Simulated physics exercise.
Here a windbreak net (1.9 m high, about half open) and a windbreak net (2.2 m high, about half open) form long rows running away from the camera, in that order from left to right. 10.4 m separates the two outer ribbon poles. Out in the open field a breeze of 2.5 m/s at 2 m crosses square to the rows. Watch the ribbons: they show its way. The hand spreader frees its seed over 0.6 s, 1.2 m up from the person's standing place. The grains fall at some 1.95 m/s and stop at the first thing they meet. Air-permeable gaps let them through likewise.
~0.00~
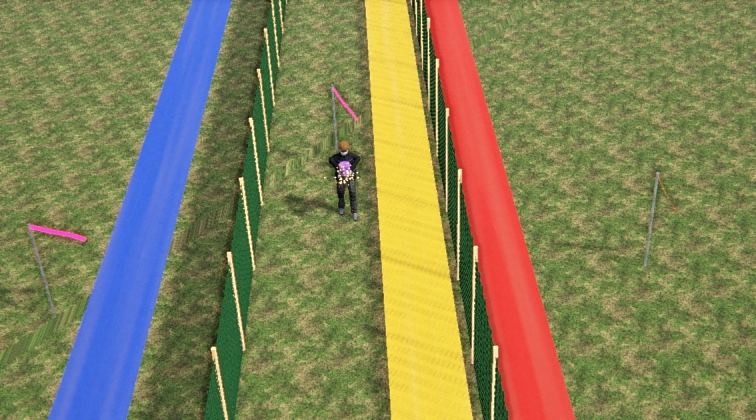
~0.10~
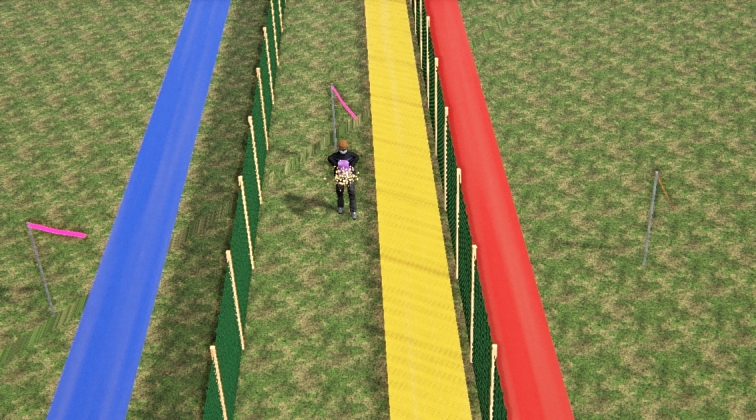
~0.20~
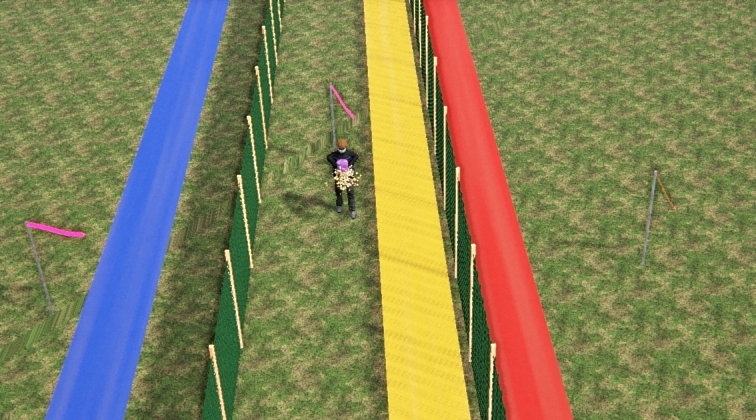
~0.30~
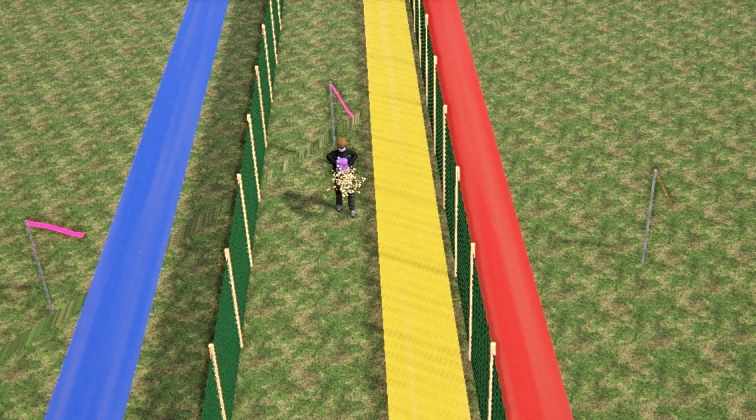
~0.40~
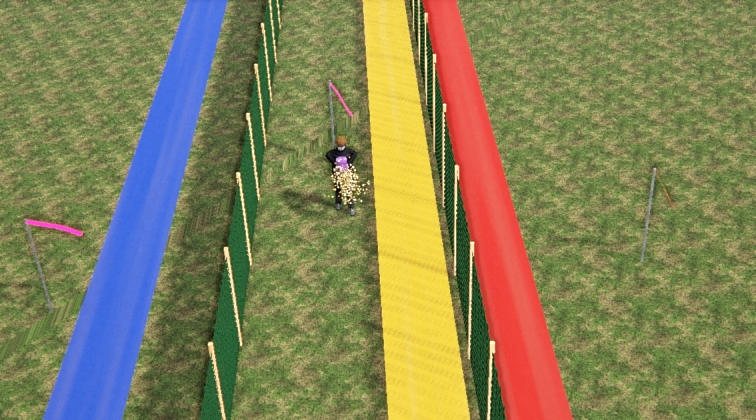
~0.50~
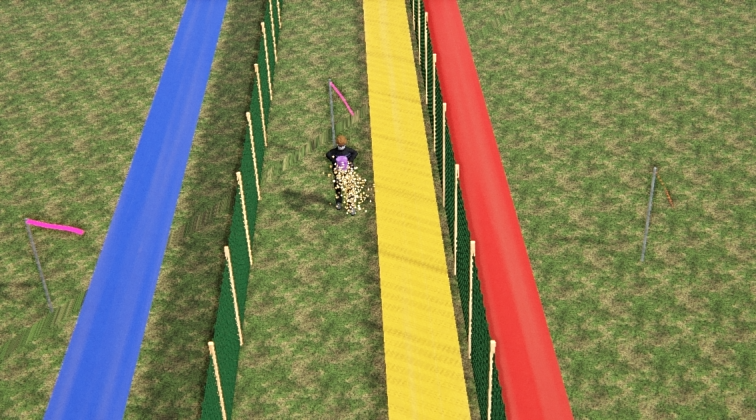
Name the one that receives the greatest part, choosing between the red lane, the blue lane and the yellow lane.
The greatest part goes to the yellow one.
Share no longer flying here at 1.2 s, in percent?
Roughly 70 in a hundred.
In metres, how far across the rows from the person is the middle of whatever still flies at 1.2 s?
About 0.5 m.
After 1.2 s, 28 % is in the air or yet to come; 0 % lies on the red lane, 0 % on the blue lane and 12 % on the yellow lane; the middle of what still flies is 0.3 m above the low ground, near (369, 212).
After 2.0 s, 1 % is in the air or yet to come; 0 % lies on the red lane, 0 % on the blue lane and 24 % on the yellow lane.
After 3.5 s, 0 % is in the air or yet to come; 0 % lies on the red lane, 0 % on the blue lane and 25 % on the yellow lane.
After 8.0 s, 0 % is in the air or yet to come; 0 % lies on the red lane, 0 % on the blue lane and 25 % on the yellow lane.
After 45.0 s, 0 % is in the air or yet to come; 0 % lies on the red lane, 0 % on the blue lane and 25 % on the yellow lane.
